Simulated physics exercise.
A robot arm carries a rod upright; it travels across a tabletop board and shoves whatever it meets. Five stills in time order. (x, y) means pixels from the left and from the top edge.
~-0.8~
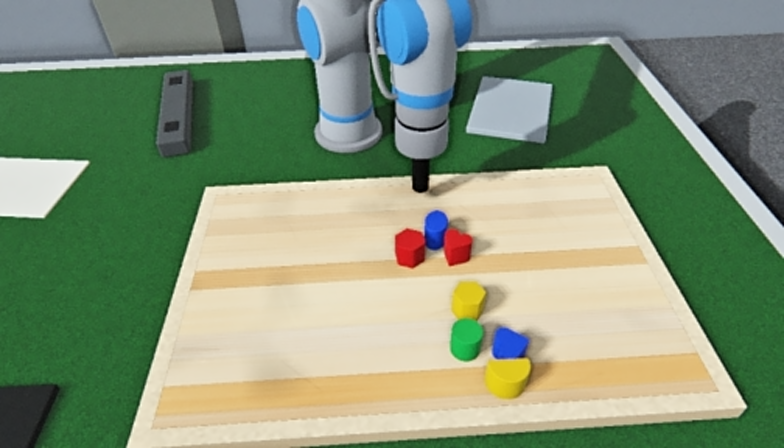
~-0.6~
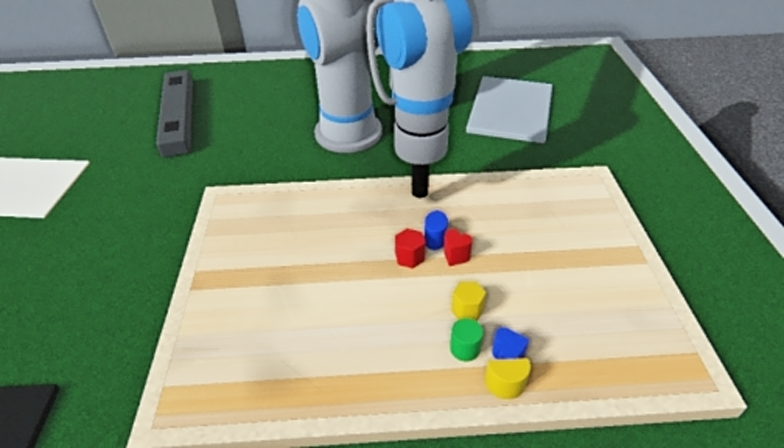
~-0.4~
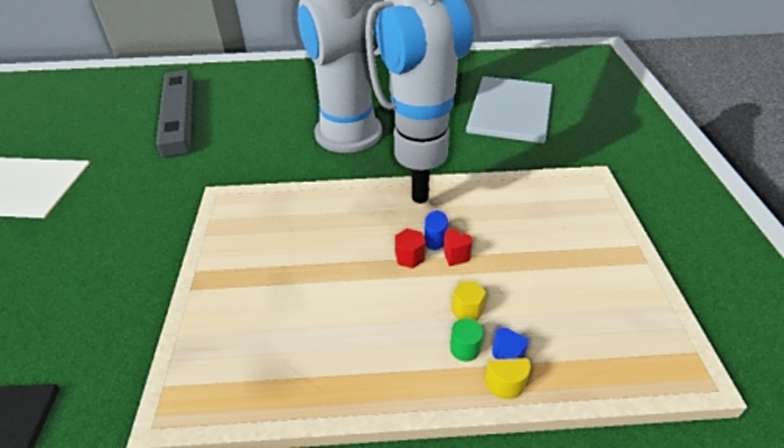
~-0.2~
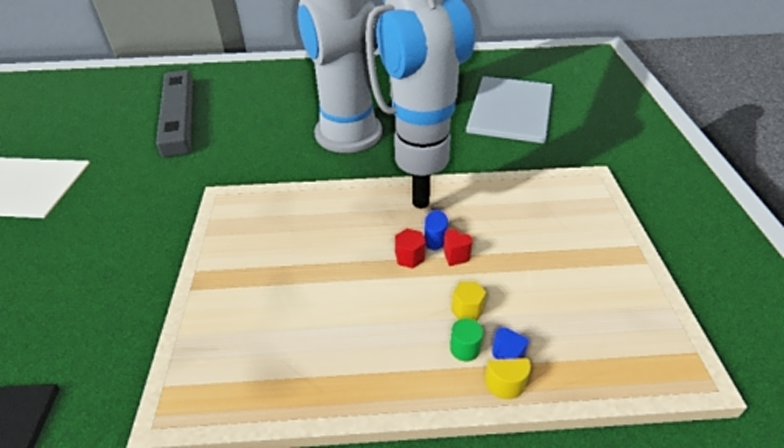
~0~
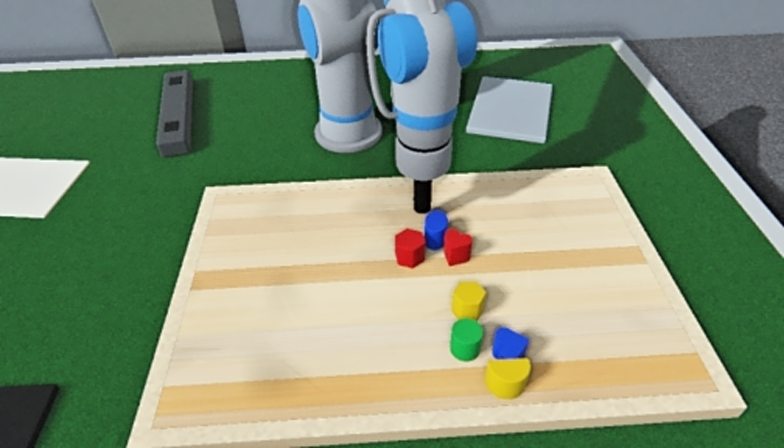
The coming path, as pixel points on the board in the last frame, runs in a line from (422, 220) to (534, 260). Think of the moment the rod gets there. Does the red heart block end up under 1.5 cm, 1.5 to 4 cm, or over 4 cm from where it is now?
Displaced less than 1.5 cm.
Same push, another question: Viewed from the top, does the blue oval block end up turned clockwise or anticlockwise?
My prediction: CW.
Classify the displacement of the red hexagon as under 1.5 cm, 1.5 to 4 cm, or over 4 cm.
Short of 1.5 cm.
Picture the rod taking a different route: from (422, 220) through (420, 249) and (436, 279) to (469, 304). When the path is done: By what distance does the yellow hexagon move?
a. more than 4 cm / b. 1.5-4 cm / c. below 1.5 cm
The one that fits is b, 1.5-4 cm.
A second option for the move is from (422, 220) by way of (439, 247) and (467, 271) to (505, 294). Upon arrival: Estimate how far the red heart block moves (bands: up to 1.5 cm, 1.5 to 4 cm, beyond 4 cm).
It shifts by more than 4 cm.
What follows on the original path. One third of the way, rod (459, 221); blue oval block (443, 226), turned 55° clockwise; red heart block (459, 241), turned 20° anticlockwise.
Two thirds of the way, rod (497, 235); blue oval block (443, 226), turned 55° clockwise; red heart block (459, 241), turned 20° anticlockwise.
At the end, rod (536, 249); red hexagon still; blue oval block (443, 226), turned 55° clockwise; red heart block (459, 241), turned 20° anticlockwise.
